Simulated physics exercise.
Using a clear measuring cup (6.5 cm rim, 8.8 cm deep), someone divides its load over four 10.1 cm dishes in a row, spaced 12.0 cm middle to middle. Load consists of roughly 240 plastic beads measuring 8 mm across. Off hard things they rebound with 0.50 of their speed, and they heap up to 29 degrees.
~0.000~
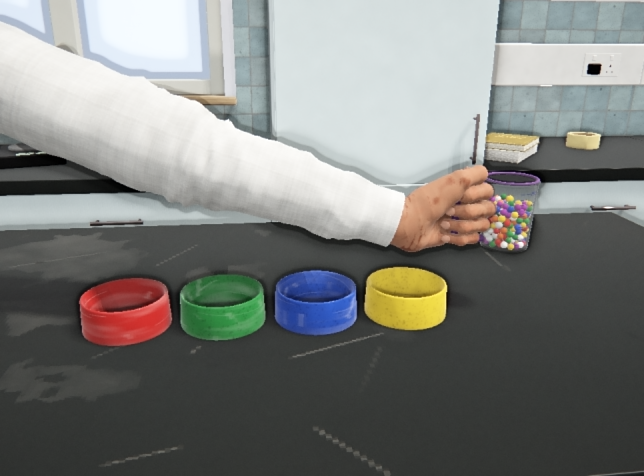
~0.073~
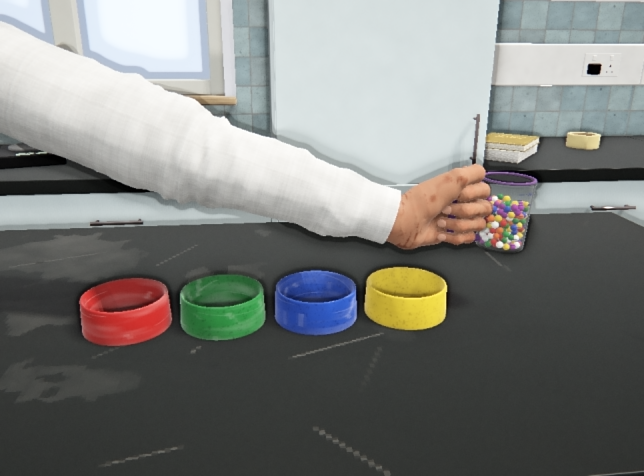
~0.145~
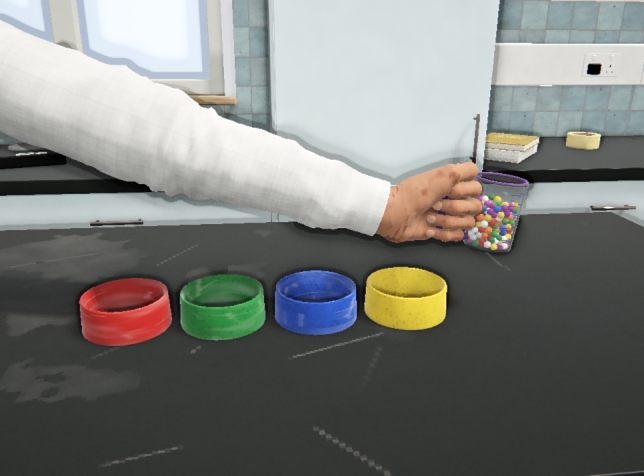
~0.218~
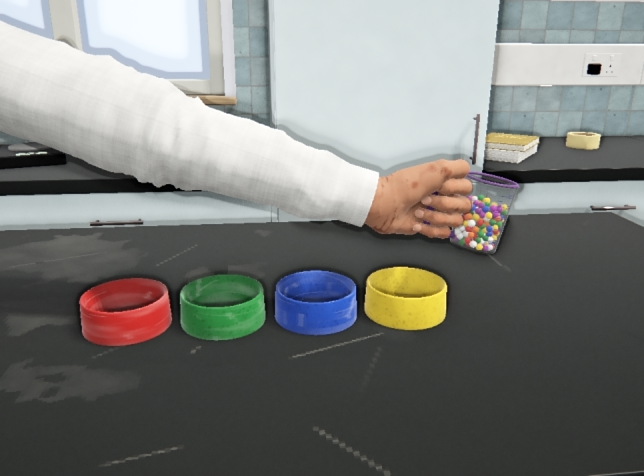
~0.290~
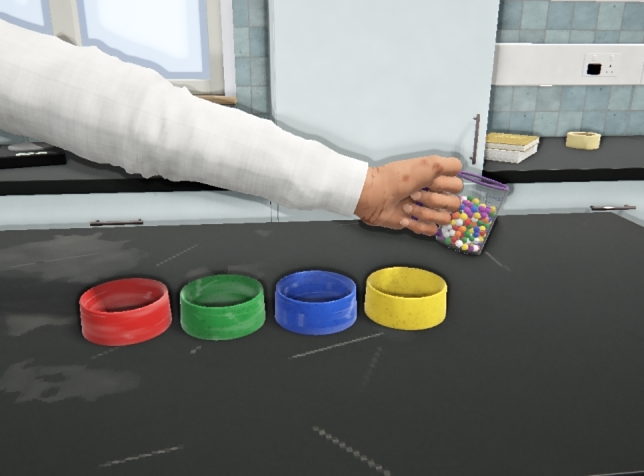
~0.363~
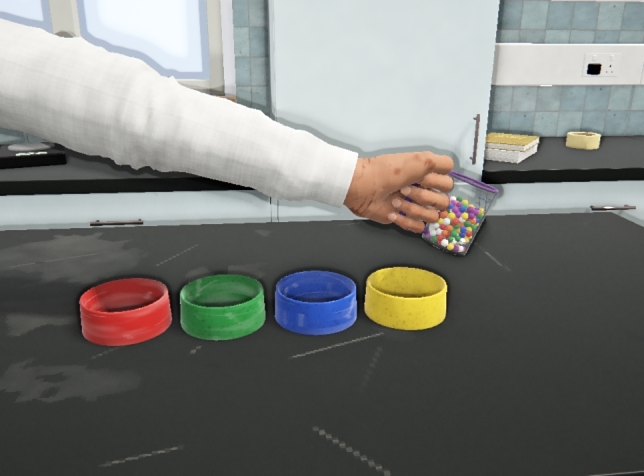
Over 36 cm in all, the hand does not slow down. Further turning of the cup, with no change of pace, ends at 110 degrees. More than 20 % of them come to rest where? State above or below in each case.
Red: Holds at most a fifth; blue: Holds more than a fifth; green: Holds at most a fifth; yellow: Holds at most a fifth; counter: Holds more than a fifth.
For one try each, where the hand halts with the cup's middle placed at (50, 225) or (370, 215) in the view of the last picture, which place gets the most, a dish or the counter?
First try: Green; second try: Yellow.
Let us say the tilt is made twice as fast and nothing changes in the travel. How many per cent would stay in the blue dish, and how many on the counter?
Result - blue: 30; counter: 20.
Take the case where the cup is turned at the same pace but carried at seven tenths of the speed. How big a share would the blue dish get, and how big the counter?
Shares: Blue 70, counter 20.
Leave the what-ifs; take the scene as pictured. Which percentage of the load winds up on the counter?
The answer is roughly 45 per cent.
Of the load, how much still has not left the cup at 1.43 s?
That would be some 100 per cent.
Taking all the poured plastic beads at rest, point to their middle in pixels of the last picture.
Centre at rest: Approx. (294, 309) px.
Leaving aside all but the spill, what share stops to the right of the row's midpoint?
Estimated share comes to about 50 per cent.
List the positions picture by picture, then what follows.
In the first frame, cup at (507, 212), tilt 0 degrees, lip at (536, 178), moved 0.0 cm; middle of the pieces at (509, 226); yellow dish at (406, 283); blue dish at (316, 287); green dish at (222, 291); red dish at (125, 295).
In the second frame, cup at (504, 212), tilt 1 degrees, lip at (533, 179), moved 0.5 cm; middle of the pieces at (505, 226).
In the third frame, cup at (493, 213), tilt 6 degrees, lip at (525, 181), moved 1.8 cm; middle of the pieces at (494, 226).
In the fourth frame, cup at (482, 213), tilt 11 degrees, lip at (515, 184), moved 3.4 cm; middle of the pieces at (481, 226).
In the fifth frame, cup at (470, 213), tilt 15 degrees, lip at (505, 187), moved 5.0 cm; middle of the pieces at (468, 227).
In the sixth frame, cup at (458, 214), tilt 20 degrees, lip at (495, 190), moved 6.6 cm; middle of the pieces at (455, 227); yellow dish at (406, 283); blue dish at (316, 287); green dish at (222, 291); red dish at (125, 295). Its pace works out near 65 degrees a second; the hand travels 22 cm a second.
Then, at 1.00 s, tilt 63 degrees; cup holds 100 %.
After 1.43 s, tilt 92 degrees; cup holds 100 %.
After 1.93 s, tilt 110 degrees; cup holds 50 %, blue 25 %, green 5 %.
In the end, at 3.0 s, red 0 %, blue 55 %, green 5 %, yellow 0 %, counter 45 %.
